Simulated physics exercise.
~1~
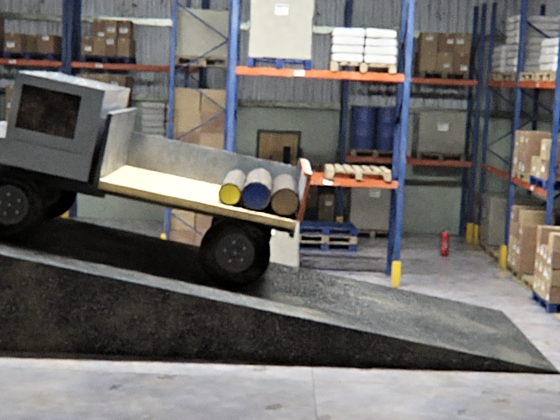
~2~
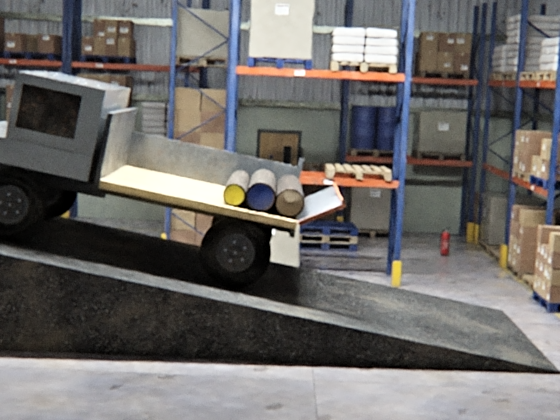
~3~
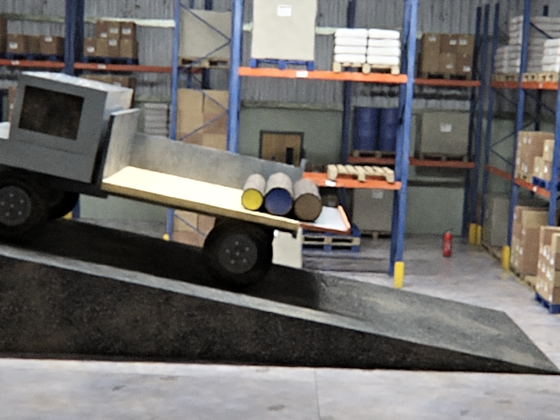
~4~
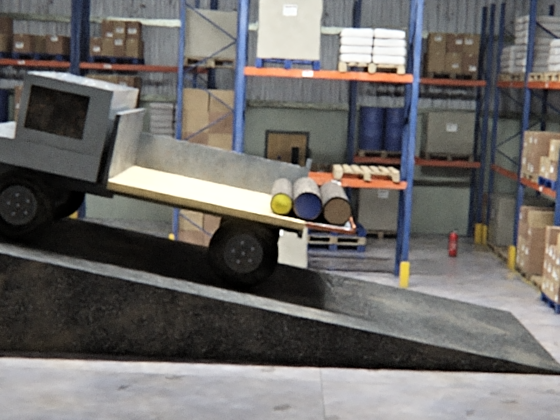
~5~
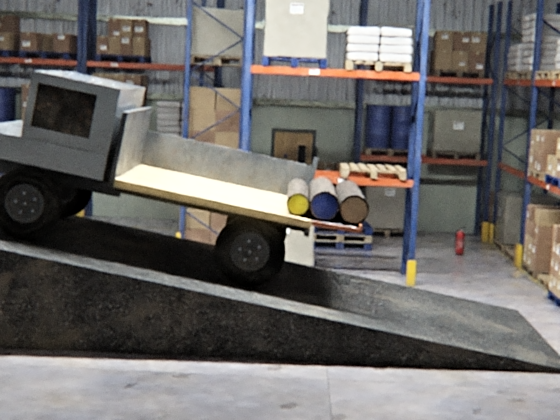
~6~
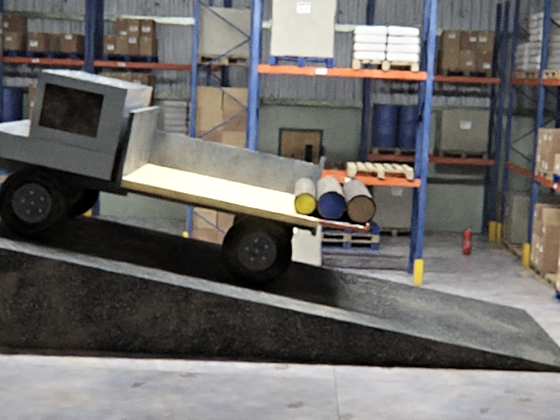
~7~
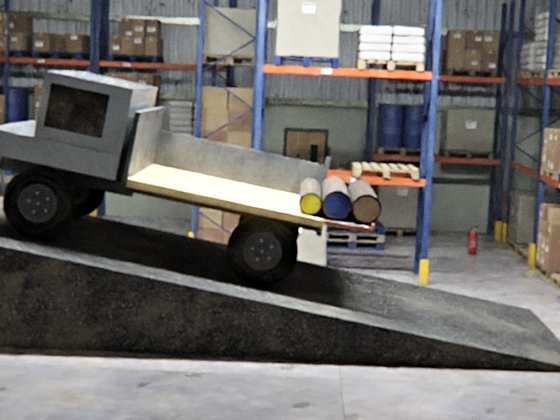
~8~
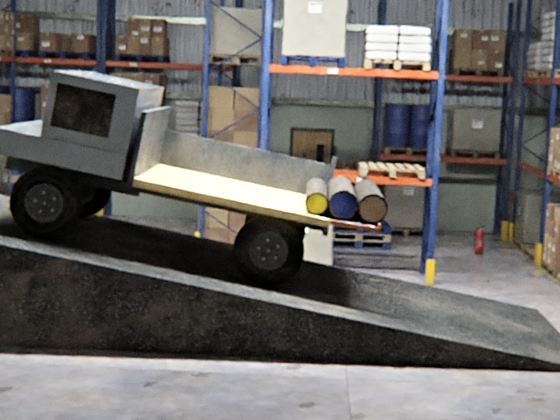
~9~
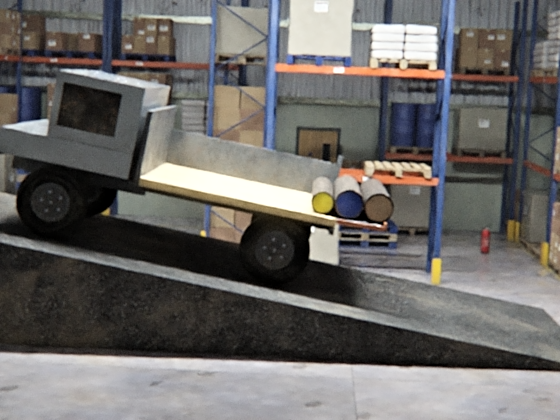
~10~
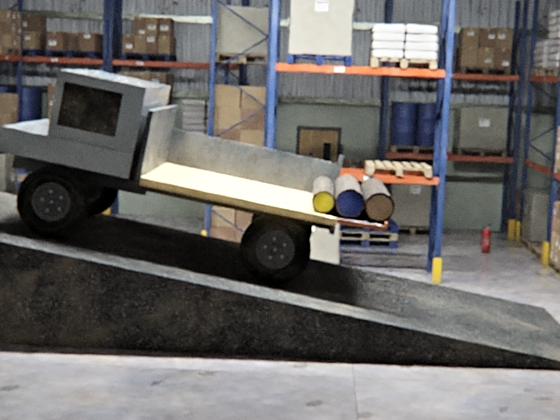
Warehouse ramp with a grey pickup tilted tail-down, tailgate dropping open, three logs rolling right and stopping at the bed's rear, none falling.
